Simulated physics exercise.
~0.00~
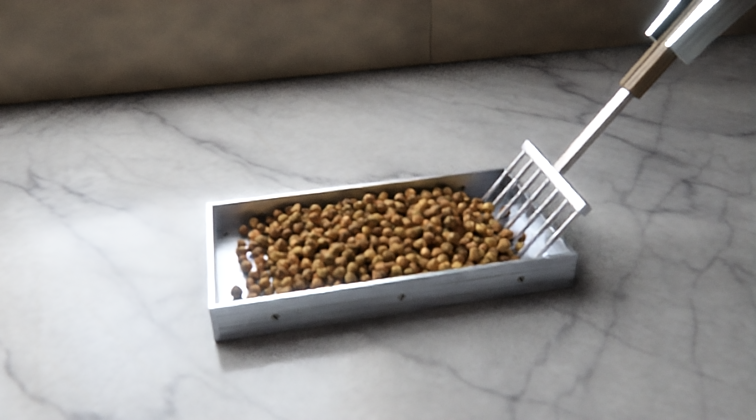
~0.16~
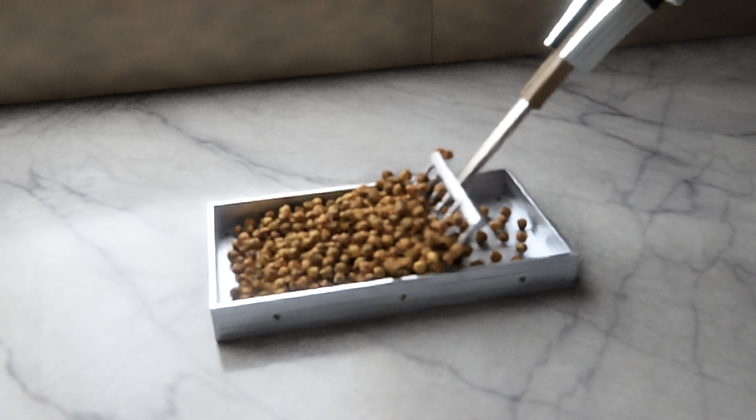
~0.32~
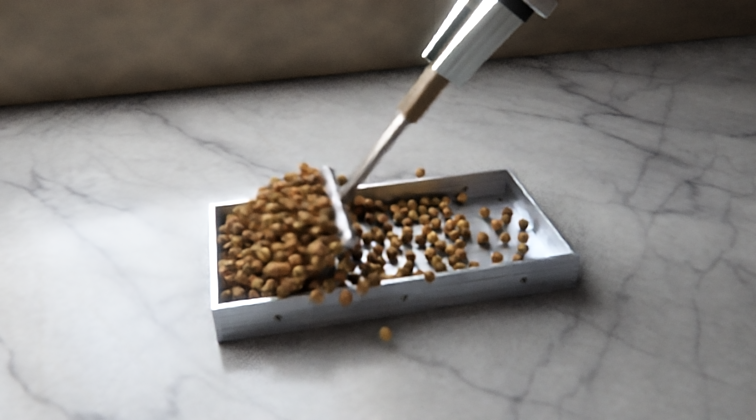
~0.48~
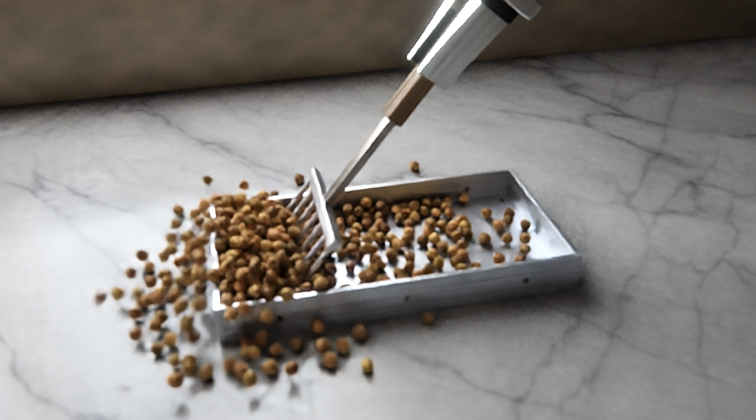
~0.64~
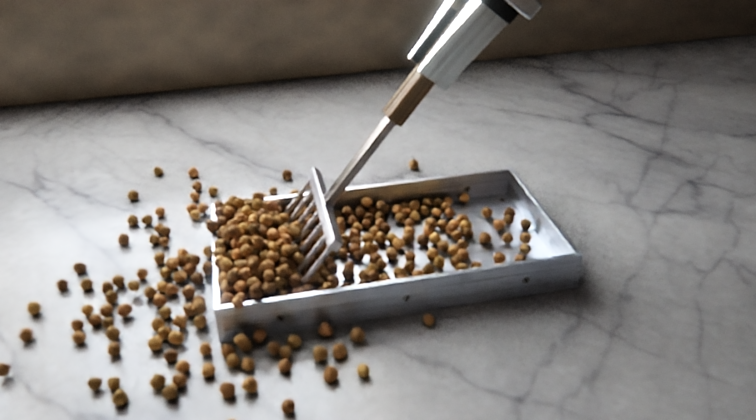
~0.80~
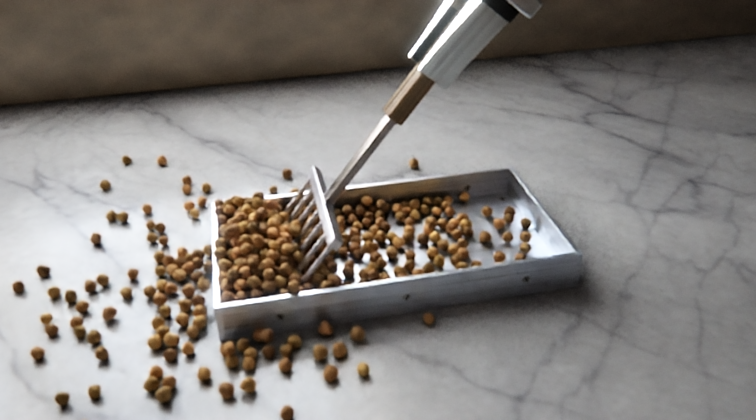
Robotic arm dragging a metal comb leftward through a tray of dried chickpeas, heaping them up and spilling some onto marble.
